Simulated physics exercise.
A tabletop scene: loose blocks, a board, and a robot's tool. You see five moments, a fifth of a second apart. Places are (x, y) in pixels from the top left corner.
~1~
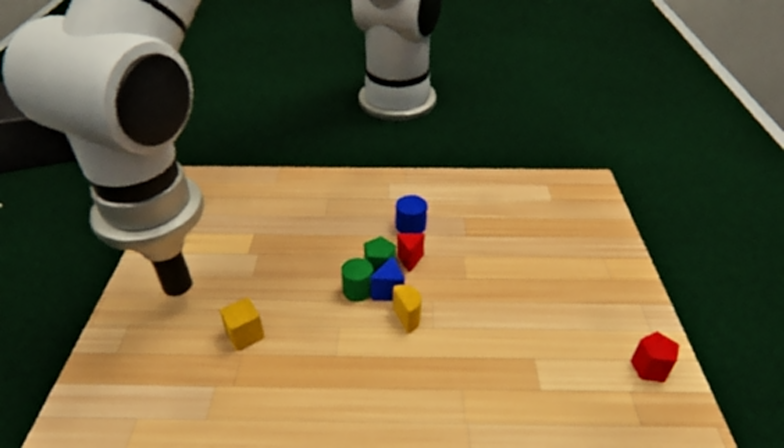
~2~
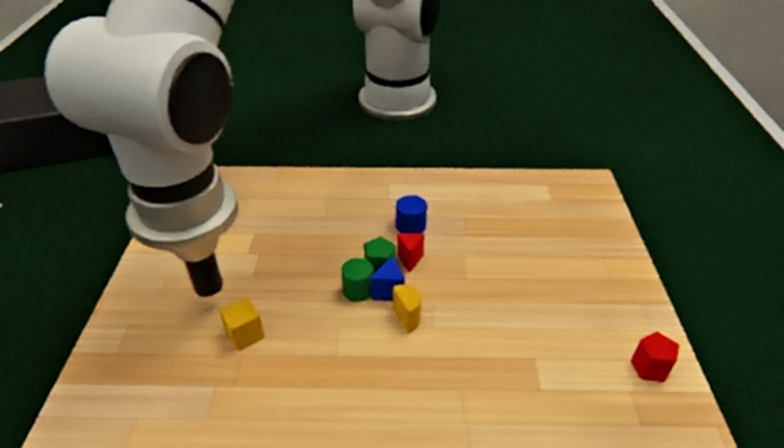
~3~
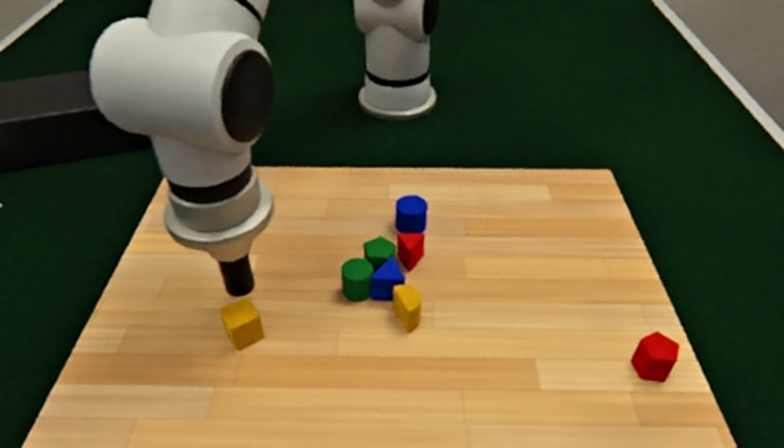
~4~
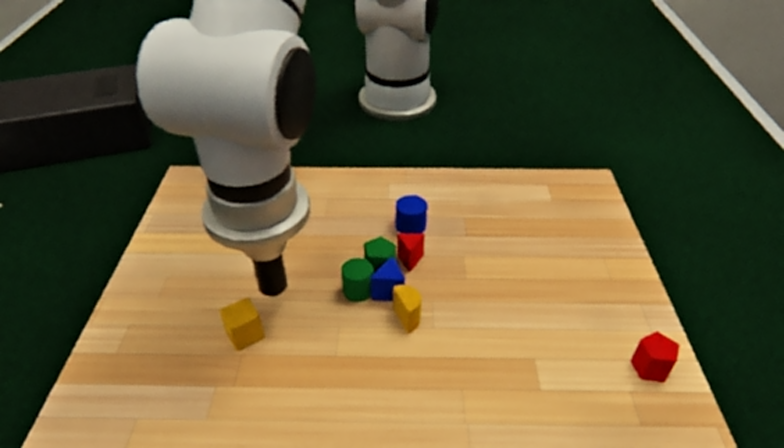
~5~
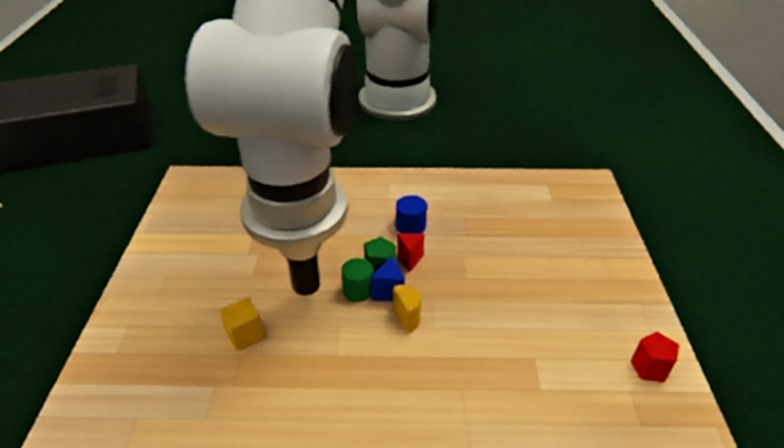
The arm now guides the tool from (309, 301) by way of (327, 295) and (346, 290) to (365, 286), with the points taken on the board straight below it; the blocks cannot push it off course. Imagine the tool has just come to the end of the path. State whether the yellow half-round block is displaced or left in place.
Answer: Unmoved.
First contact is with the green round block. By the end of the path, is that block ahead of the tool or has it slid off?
Pushed ahead.
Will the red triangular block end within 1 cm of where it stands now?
Yes.
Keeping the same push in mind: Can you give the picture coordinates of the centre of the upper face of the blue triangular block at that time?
My prediction: (416, 274).
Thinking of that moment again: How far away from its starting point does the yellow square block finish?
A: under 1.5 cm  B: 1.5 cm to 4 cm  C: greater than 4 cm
Choice A: Under 1.5 cm.
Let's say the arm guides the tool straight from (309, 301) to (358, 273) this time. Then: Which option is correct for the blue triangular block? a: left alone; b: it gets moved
Answer: B.
On the path given first. Halfway along, tool at (336, 276); green round block at (365, 267).
At the end, tool at (364, 270); yellow square block in place; green round block at (394, 264); green five-sided block at (387, 242), turned 25° anticlockwise; blue triangular block at (416, 274); yellow half-round block in place; red triangular block in place.
